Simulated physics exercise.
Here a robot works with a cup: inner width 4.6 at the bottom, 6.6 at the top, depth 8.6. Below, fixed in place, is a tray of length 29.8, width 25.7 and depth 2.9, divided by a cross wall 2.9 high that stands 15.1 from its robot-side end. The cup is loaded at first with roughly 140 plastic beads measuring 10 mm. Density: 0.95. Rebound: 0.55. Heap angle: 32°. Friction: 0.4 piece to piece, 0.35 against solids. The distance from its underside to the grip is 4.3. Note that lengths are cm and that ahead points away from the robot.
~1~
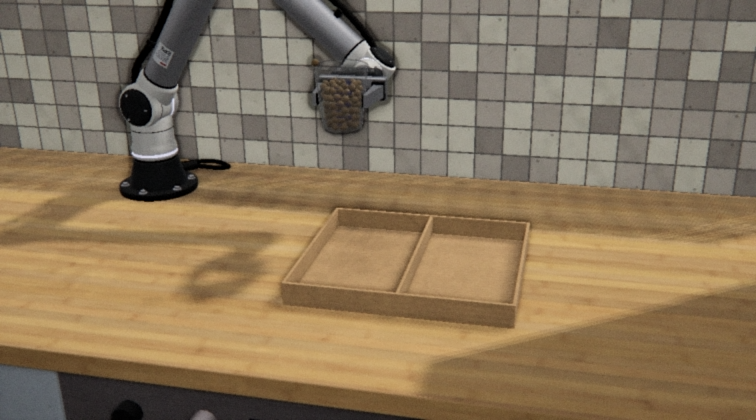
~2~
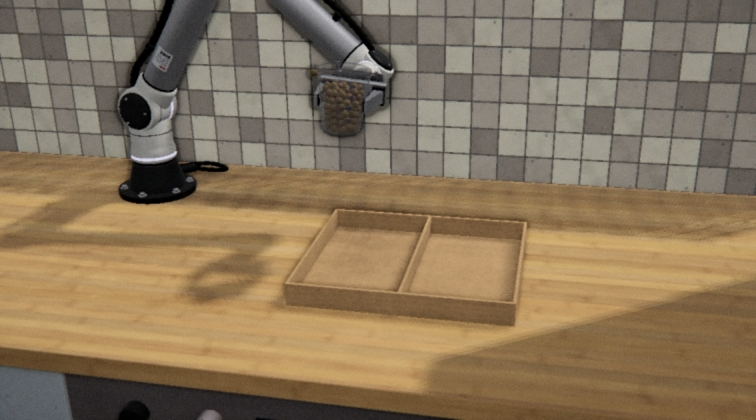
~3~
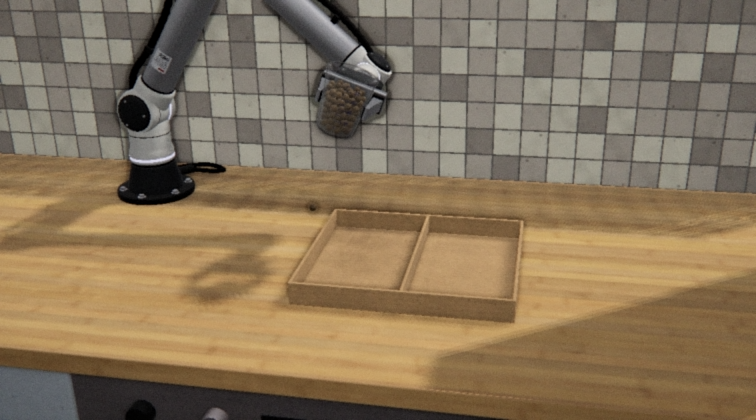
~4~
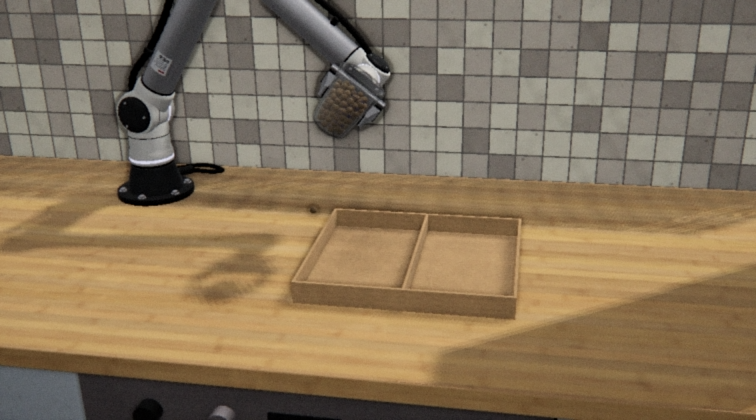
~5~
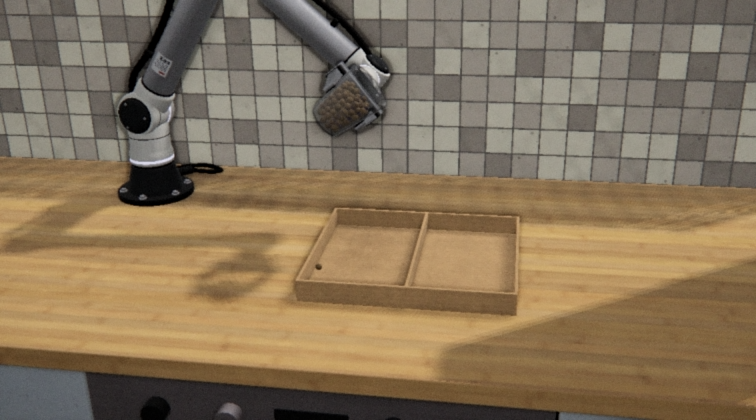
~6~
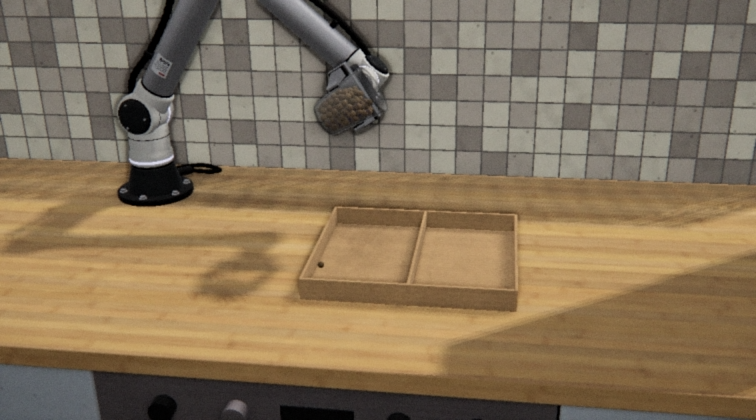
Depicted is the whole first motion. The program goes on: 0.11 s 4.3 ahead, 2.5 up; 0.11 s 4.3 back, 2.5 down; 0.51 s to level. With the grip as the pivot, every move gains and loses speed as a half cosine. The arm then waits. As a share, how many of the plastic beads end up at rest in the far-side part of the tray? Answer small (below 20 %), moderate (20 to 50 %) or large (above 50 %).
It is moderate.
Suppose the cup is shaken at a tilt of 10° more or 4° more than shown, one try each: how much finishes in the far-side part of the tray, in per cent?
60 and 50 percent.
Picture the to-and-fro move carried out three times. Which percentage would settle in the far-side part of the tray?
Estimate: Around 45 %.
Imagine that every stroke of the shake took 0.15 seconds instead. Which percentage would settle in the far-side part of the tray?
In that case it would be near 10 percent.
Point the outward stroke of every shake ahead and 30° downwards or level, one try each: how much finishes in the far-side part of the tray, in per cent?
Near 5 and 20 percent respectively.
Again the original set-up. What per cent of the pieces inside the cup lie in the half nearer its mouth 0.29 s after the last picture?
Mouth half share: Roughly 45 %.
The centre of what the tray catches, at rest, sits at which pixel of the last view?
It ends up close to (444, 261).
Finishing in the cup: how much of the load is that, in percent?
45 %.
Then, 0.29 s later, tilted 54° forward, highest piece 26 above the table; 61 in the cup, 1 in the robot-side part, 75 in flight or on a rim.
Then, 0.58 s later, tilted 11° forward, highest piece 28 above the table; 60 in the cup, 45 in the far-side part, 22 in the robot-side part, 2 on the table or floor, 8 in flight or on a rim.
Then, 0.93 s later, level, highest piece 26 above the table; 60 in the cup, 48 in the far-side part, 24 in the robot-side part, 5 on the table or floor.
Then, 1.98 s later, level, highest piece 26 above the table; 60 in the cup, 48 in the far-side part, 24 in the robot-side part, 5 on the table or floor.
At rest, 60 in the cup, 48 in the far-side part, 24 in the robot-side part, 5 on the table or floor. That is 35 % in the far-side part of the tray.
